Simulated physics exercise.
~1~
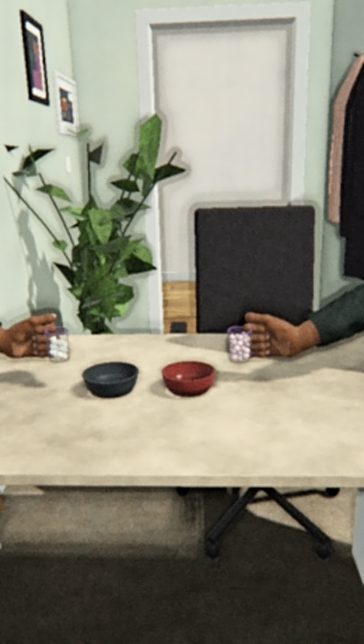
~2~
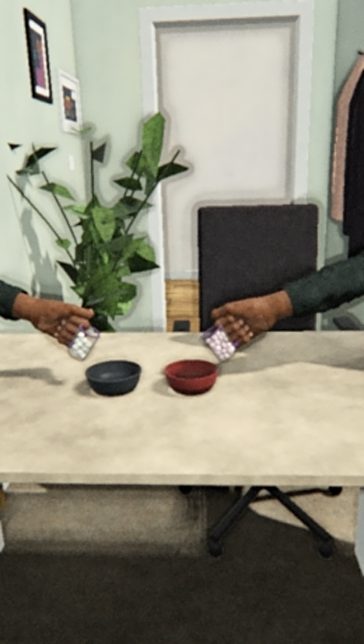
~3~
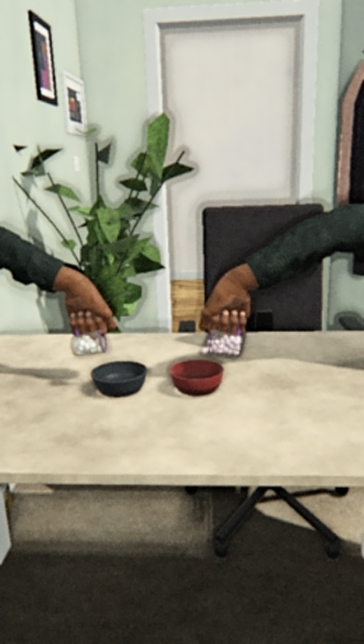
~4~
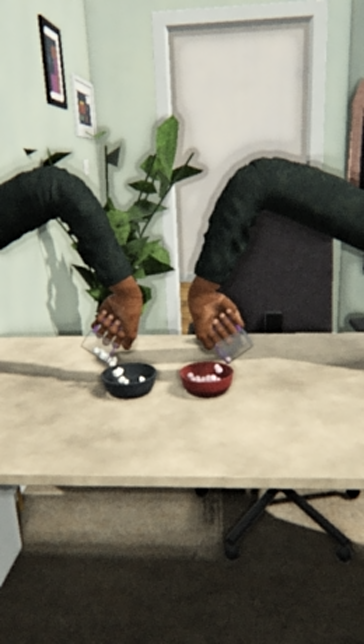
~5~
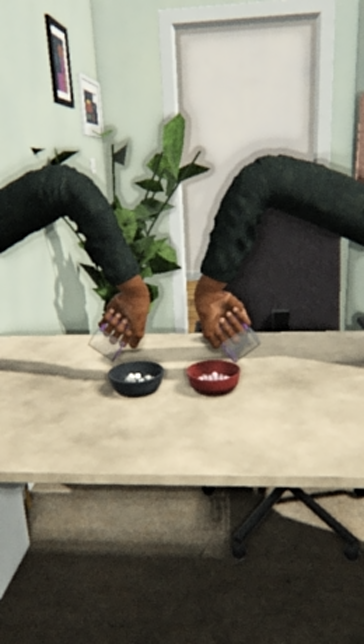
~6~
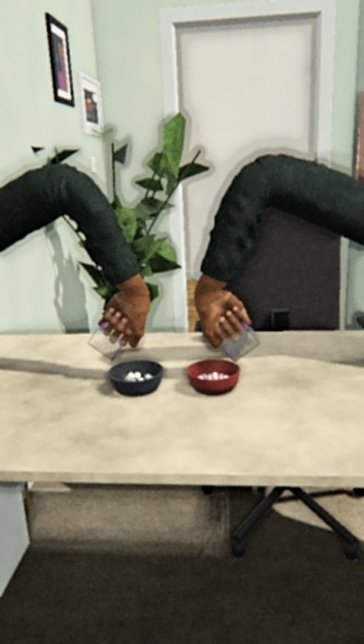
At a pale table, two hands tip clear cups, emptying white pieces into two bowls.
